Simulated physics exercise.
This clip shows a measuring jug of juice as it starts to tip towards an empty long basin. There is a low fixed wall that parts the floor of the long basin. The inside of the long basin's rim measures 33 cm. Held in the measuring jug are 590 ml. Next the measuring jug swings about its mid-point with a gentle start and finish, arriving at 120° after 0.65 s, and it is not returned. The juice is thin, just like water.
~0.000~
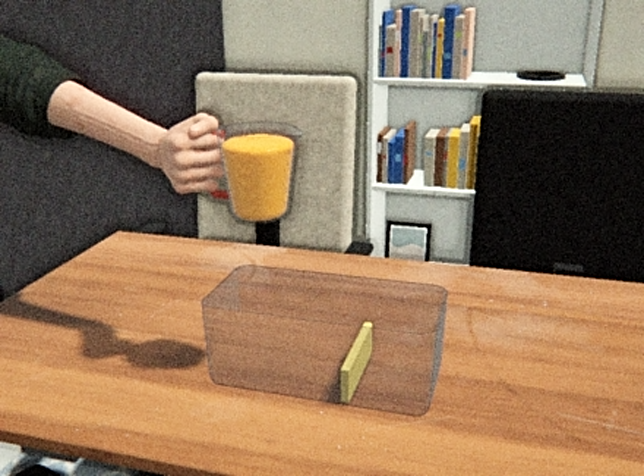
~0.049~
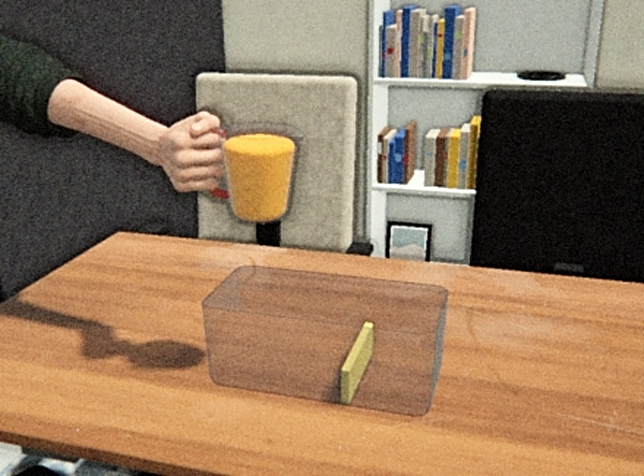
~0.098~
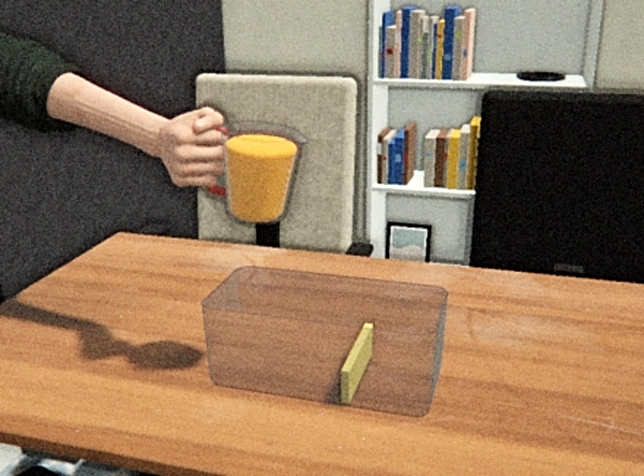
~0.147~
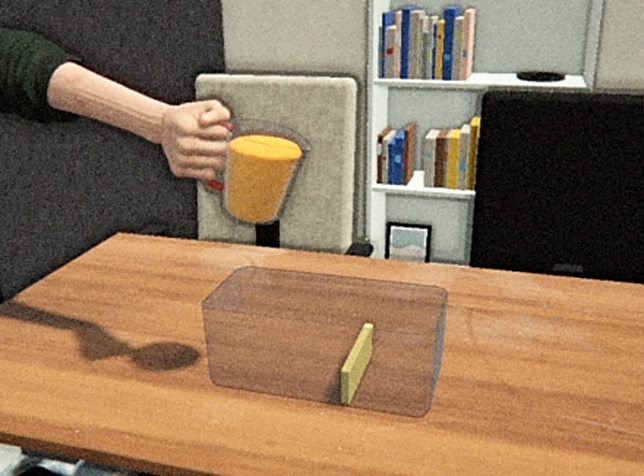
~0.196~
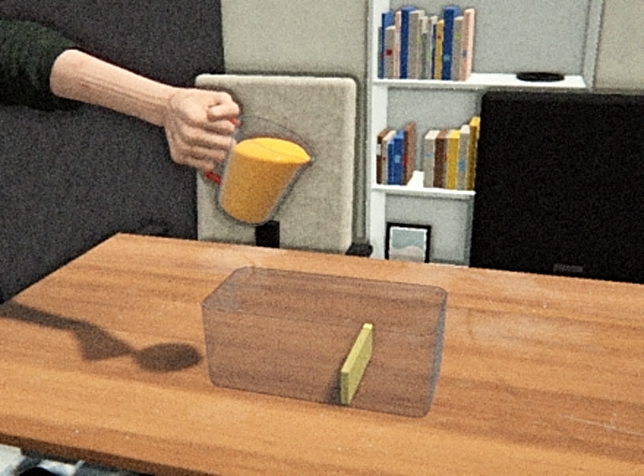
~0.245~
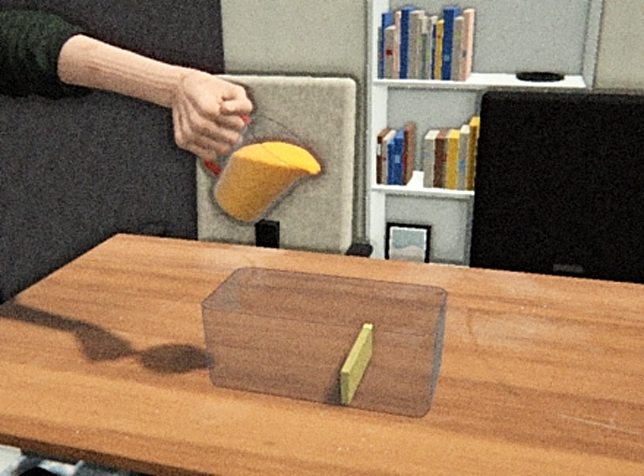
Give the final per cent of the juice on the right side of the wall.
The right side ends with about 27 per cent.
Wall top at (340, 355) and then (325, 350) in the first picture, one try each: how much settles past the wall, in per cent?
Around 60 and 90 percent, in that order.
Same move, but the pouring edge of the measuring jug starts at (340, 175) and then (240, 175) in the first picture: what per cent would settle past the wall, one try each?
About 70 %, then about 5 %.
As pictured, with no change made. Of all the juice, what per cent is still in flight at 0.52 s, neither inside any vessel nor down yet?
Around 36 percent.
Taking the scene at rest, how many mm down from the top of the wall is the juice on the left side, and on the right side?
It's around 40 mm on the left side and around 42 mm on the right side.
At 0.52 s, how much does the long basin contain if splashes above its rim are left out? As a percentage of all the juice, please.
Roughly 24 percent.
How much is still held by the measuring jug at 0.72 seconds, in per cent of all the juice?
2 per cent or thereabouts.
After 0.52 s the tilt is 108° and 41 per cent is still to pour, 4 is left of the wall and 19 right of it.
After 0.72 s the tilt is 120° and 2 per cent is still to pour, 59 is left of the wall and 27 right of it.
After 0.92 s the tilt is 120° and 0 per cent is still to pour, 66 is left of the wall and 27 right of it.
After 1.15 s the tilt is 120° and 0 per cent is still to pour, 67 is left of the wall and 27 right of it.
In the end 67 per cent lies left of the wall, 27 right of it and 6 outside.
